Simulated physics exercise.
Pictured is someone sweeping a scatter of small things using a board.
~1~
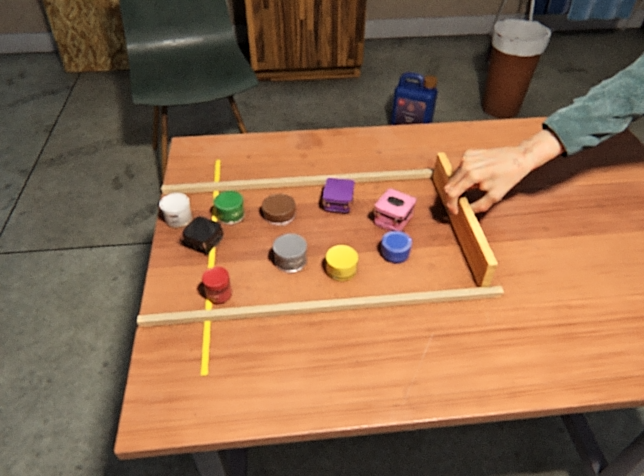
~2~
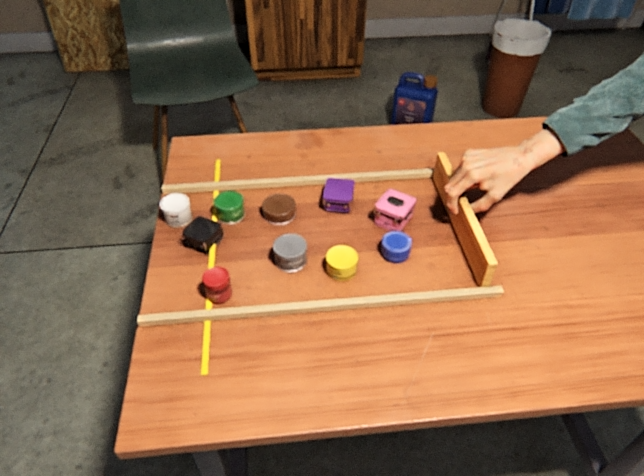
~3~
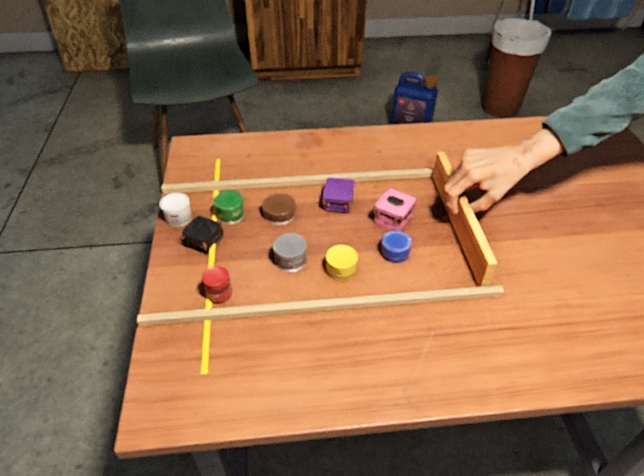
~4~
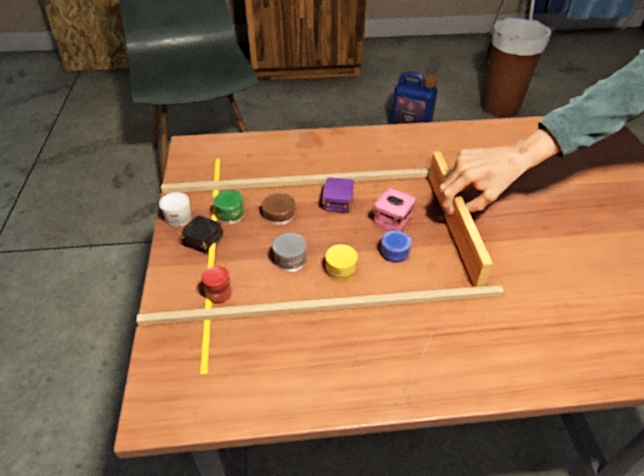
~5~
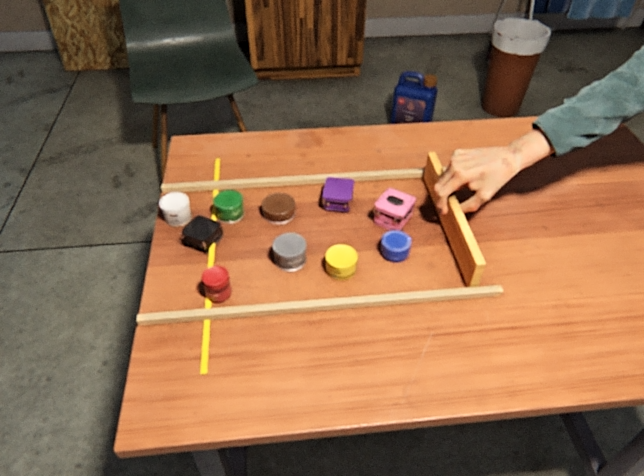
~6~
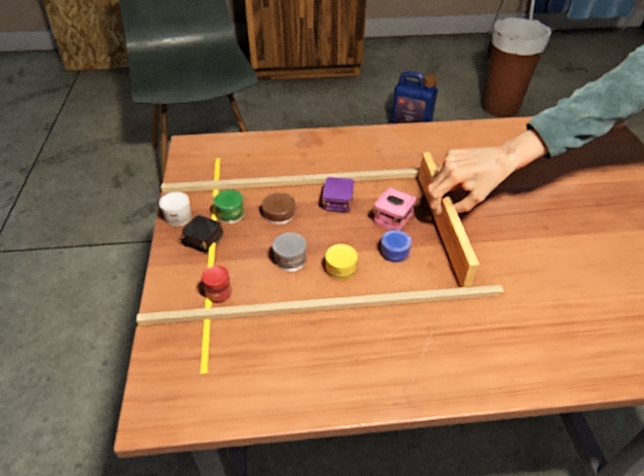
On a wooden table with a yellow tape line across its left side, small colourful containers sit scattered between two wooden strips. A hand at the right holds a board upright, still at first, then slides it slightly left toward the pink and blue items, while the containers stay in place.
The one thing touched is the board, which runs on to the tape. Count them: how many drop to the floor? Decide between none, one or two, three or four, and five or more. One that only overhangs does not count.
Well, what drops off the end works out to one or two of them.
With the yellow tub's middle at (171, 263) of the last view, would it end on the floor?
From that start the object does not stay.
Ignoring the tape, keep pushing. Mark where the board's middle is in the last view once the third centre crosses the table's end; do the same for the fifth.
Pixels, in order: Around (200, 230), around (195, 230).
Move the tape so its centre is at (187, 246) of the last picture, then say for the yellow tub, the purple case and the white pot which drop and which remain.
Yellow tub stays put, purple case stays put, white pot goes off.
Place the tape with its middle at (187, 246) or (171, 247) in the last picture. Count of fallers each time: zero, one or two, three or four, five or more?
Falls: Five or over; 5 or more.
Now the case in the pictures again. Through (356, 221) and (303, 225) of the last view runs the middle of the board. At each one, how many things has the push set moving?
So far 4, and 7 at the second.
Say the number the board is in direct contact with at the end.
So the total is 4.
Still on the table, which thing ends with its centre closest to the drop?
Black case.
Soon after, none off yet; white pot at rest near (176, 209); black case at rest near (202, 234); red tub at rest near (217, 284).
After that, none off yet; white pot at rest near (169, 209); black case displaced a little near (186, 239); red tub displaced about its own width near (201, 287).
In the end, the number that fall off is one or two; gone, white pot.
